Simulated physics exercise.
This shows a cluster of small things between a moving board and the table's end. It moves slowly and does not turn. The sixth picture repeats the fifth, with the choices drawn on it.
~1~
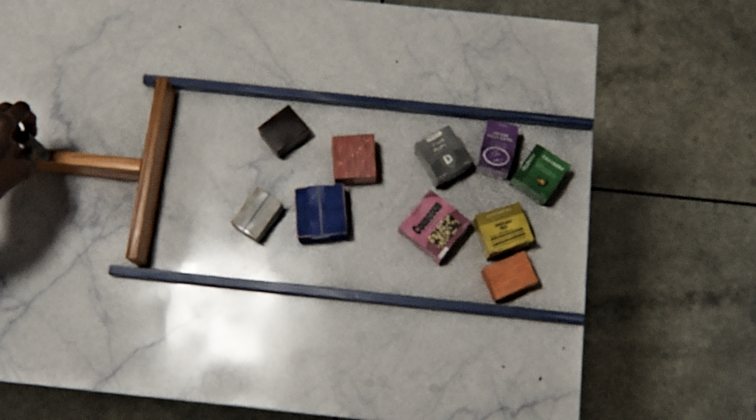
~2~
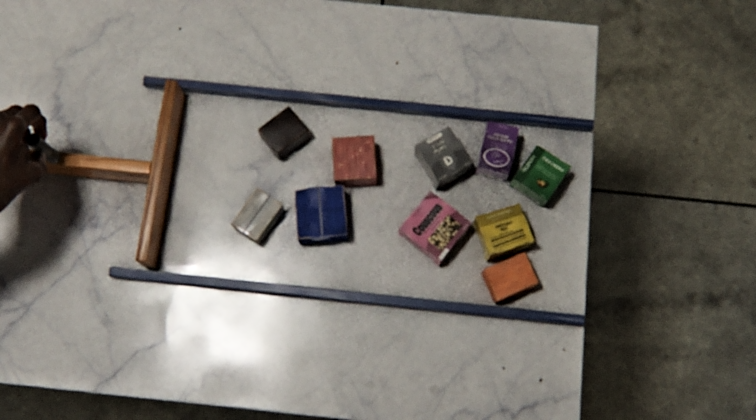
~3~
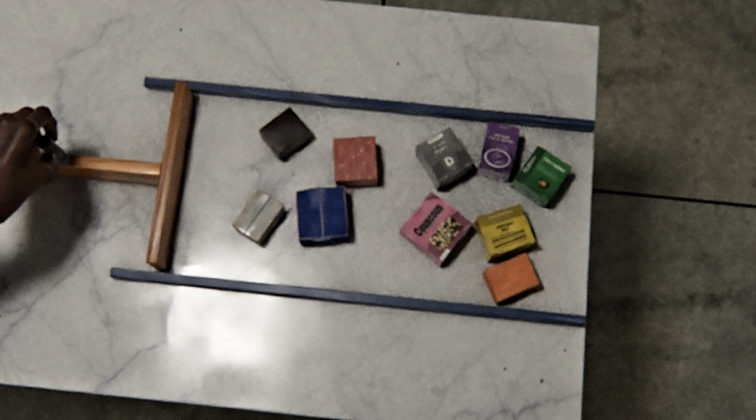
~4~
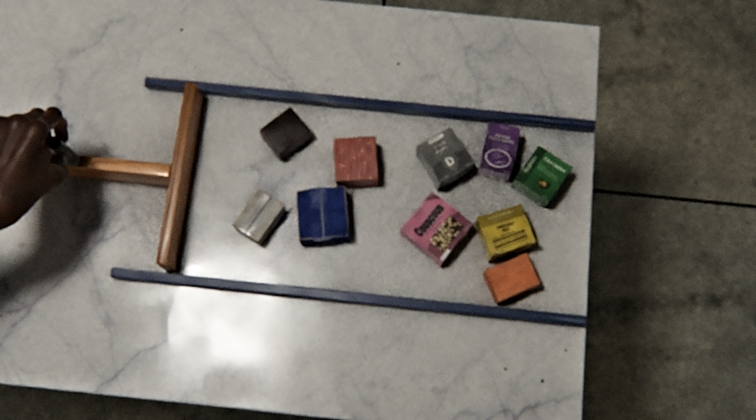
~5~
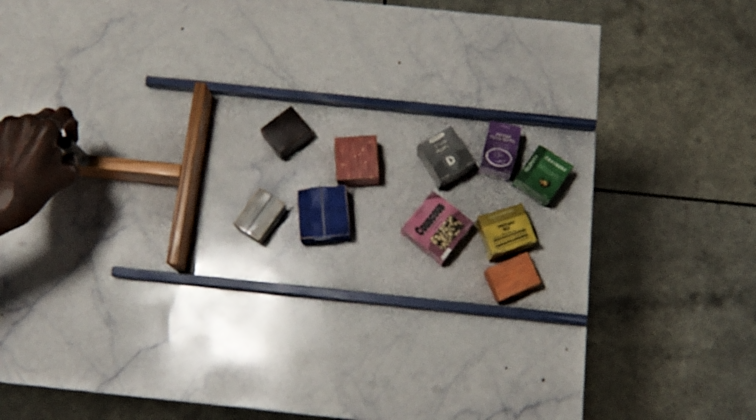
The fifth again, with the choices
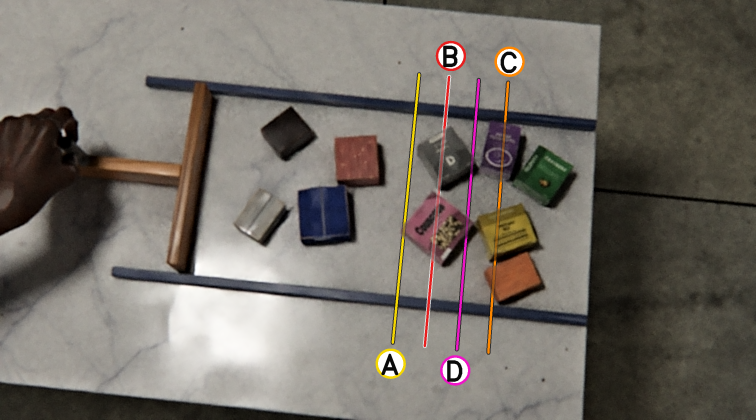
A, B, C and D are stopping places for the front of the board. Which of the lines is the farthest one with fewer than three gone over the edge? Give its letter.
No third one falls up to D.
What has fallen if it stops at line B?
It is the yellow packet.
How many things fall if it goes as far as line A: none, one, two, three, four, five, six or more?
By then, none.
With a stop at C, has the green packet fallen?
Yes.
On the marked copy, A at (407, 203); B at (437, 207); C at (499, 213); D at (468, 210).
Following D. Soon after the start, board (287, 181); black block (328, 132); white box (308, 218).
Later, board (390, 191); yellow packet (553, 230); pink box (502, 222).
In the end, board (467, 199); green packet over the edge; yellow packet over the edge; two fallen.
As for the rest, A is within the limit but short; B is within the limit but short; C drops four.
